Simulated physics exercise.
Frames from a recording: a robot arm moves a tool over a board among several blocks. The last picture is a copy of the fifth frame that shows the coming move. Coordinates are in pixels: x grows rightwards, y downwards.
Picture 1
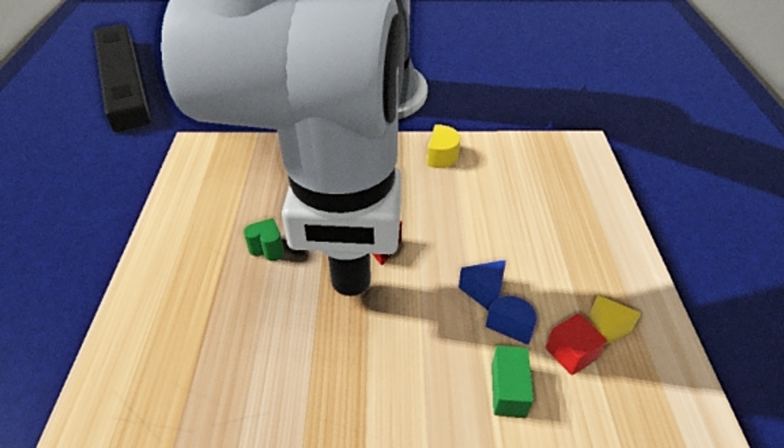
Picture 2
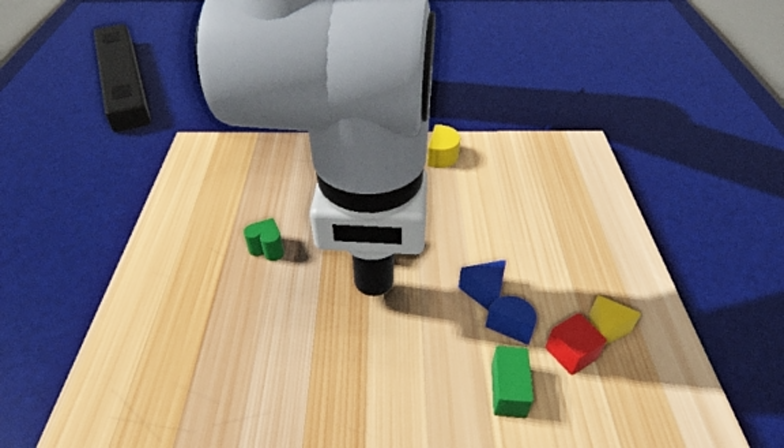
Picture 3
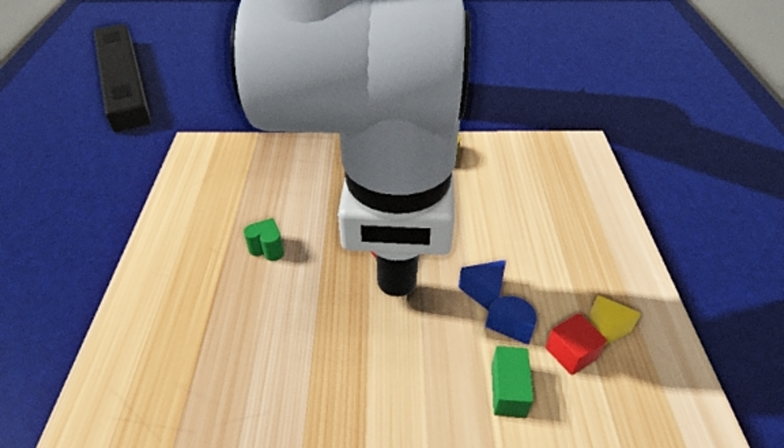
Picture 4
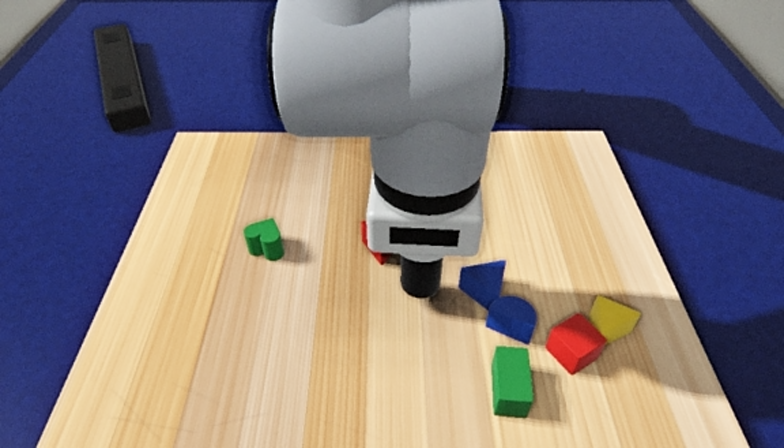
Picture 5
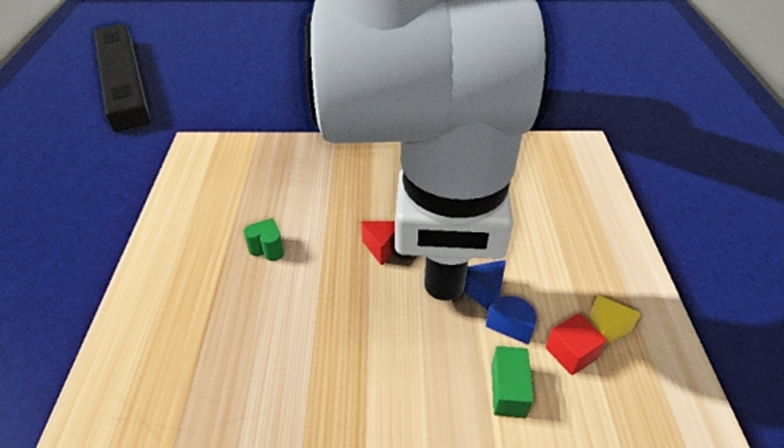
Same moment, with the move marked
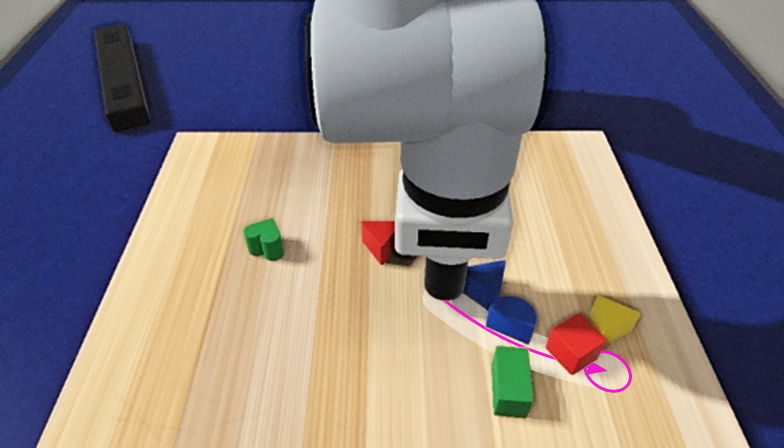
A grey and white robot arm with a dark, rounded tool tip slides steadily to the right across a wooden board scattered with colourful blocks. It covers the yellow block at the back and uncovers a red one behind it, ending close beside the blue blocks, while the blocks stay still.
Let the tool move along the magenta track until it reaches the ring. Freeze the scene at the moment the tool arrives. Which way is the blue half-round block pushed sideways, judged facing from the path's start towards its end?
The blue half-round block is shifted sideways to the left, facing along the path from start to end.
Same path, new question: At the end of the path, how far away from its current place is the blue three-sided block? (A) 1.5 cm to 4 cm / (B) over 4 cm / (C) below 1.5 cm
I'll go with C - below 1.5 cm.
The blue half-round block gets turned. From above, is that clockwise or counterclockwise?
I'd predict that, seen from above, the blue half-round block rotates counter-clockwise.
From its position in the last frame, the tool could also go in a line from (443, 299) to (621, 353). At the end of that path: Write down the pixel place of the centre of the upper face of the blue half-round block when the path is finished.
It will end up at (575, 356).
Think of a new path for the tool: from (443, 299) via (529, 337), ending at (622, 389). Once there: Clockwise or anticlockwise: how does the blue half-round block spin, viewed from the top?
From above, it looks like the blue half-round block goes clockwise.
Path on the board, from (443, 299) through (489, 330) and (545, 355) to (608, 371).
What follows on the original path. One third of the way, tool (492, 318); blue half-round block (538, 313), turned 30° anticlockwise.
Two thirds of the way, tool (550, 343); blue half-round block (580, 315), turned 90° anticlockwise; red square block (606, 348), turned 25° anticlockwise.
At the end, tool (614, 359); blue three-sided block in place; blue half-round block (595, 313), turned 135° anticlockwise; red square block (663, 359), turned 40° anticlockwise; yellow three-sided block (622, 311), turned 20° anticlockwise.
